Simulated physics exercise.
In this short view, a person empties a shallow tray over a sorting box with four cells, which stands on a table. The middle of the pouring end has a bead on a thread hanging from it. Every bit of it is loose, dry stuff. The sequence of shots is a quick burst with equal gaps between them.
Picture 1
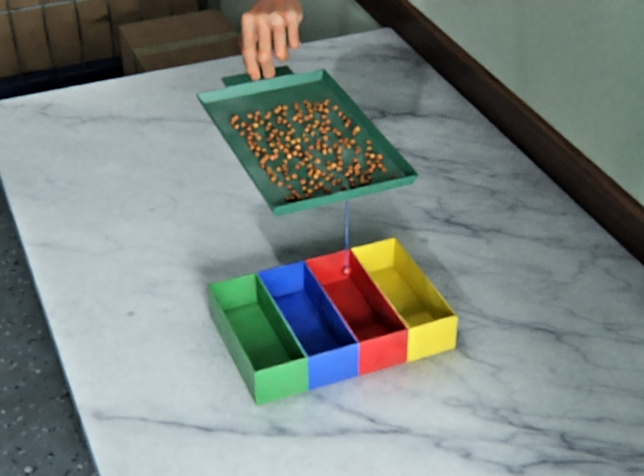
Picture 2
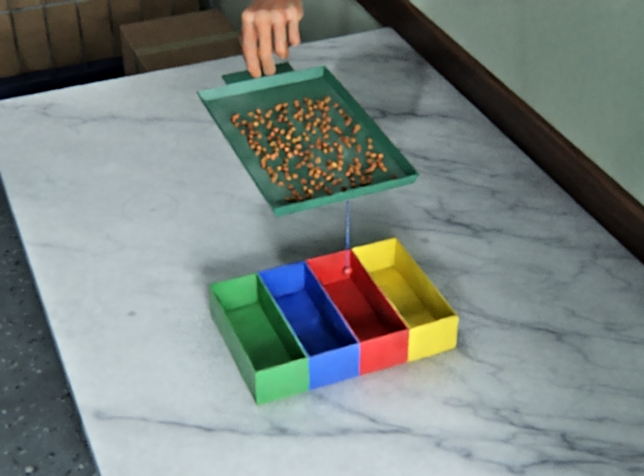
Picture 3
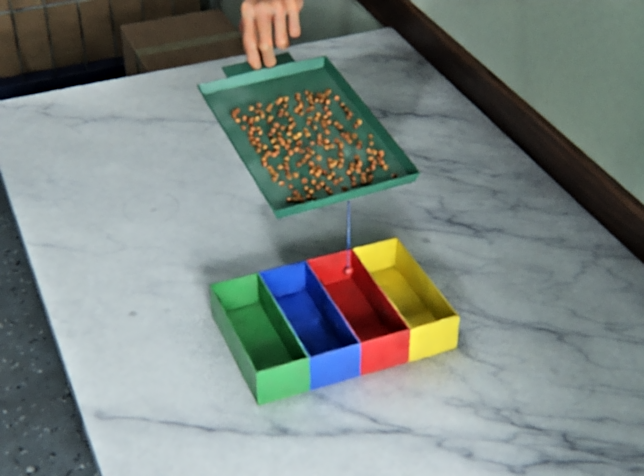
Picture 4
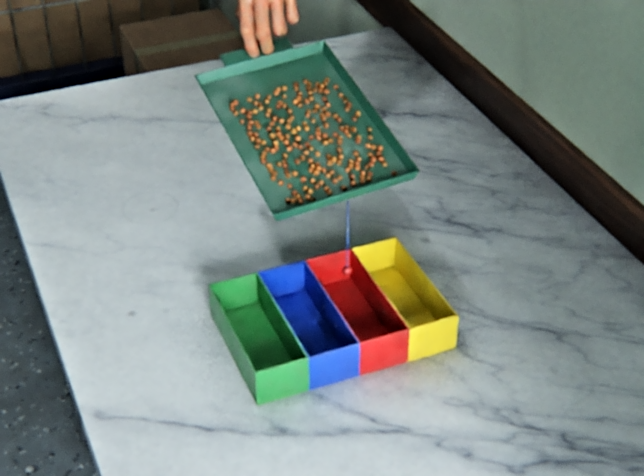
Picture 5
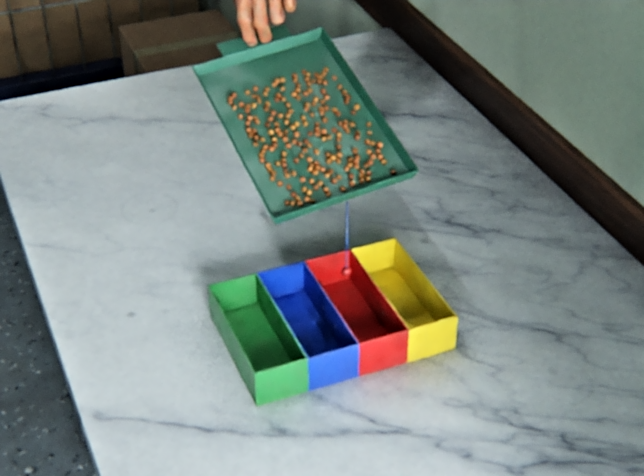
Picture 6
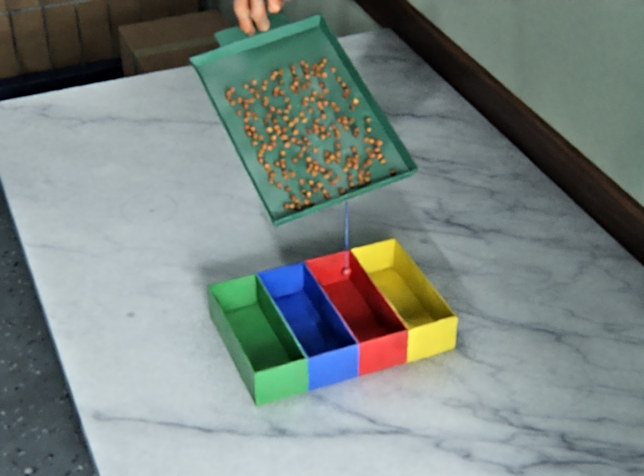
A hand at the top grips a green tray of small orange-brown balls and gradually raises its handle end, steepening the tray while the front edge tips slightly lower at its left corner. Seen from above at an angle, a fixed view shows a grey-veined white marble table beside a pale green wall. Below the tray, a bead hangs on a thread above an empty box with green, blue, red and yellow cells, left to right.
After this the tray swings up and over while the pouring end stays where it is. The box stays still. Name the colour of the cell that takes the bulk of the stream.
Blue.
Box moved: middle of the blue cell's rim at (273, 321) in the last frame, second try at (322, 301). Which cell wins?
Result 1: Blue; result 2: The green cell.
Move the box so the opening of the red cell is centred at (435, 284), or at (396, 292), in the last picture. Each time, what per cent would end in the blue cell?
About 0 per cent, then about 0 per cent.
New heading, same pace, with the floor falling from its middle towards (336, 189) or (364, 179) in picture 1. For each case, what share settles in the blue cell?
The first try yields 30 percent and the second 0 percent.
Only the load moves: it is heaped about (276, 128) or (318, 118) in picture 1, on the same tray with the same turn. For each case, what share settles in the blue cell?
Close to 70 in a hundred, then close to 60 in a hundred.
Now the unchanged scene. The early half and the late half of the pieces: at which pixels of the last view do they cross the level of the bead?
Starting near (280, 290), moving on to near (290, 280).
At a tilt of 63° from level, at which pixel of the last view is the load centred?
(288, 215).
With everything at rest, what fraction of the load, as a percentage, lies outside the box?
Roughly 0 in a hundred.
Shortly afterwards, tray tipped steeply; the bulk on the tray; a little in the green cell; only a few in the blue cell; a little falling or outside the box.
Next, tray tipped past a quarter turn; only a few on the tray; near two thirds in the blue cell; near a third in the green cell; a little falling or outside the box.
Some moments later, tray tipped past a quarter turn; near two thirds in the blue cell; near a third in the green cell.
In the end, tray tipped past a quarter turn; near two thirds in the blue cell; near a third in the green cell; none at all in the red cell; none at all in the yellow cell.
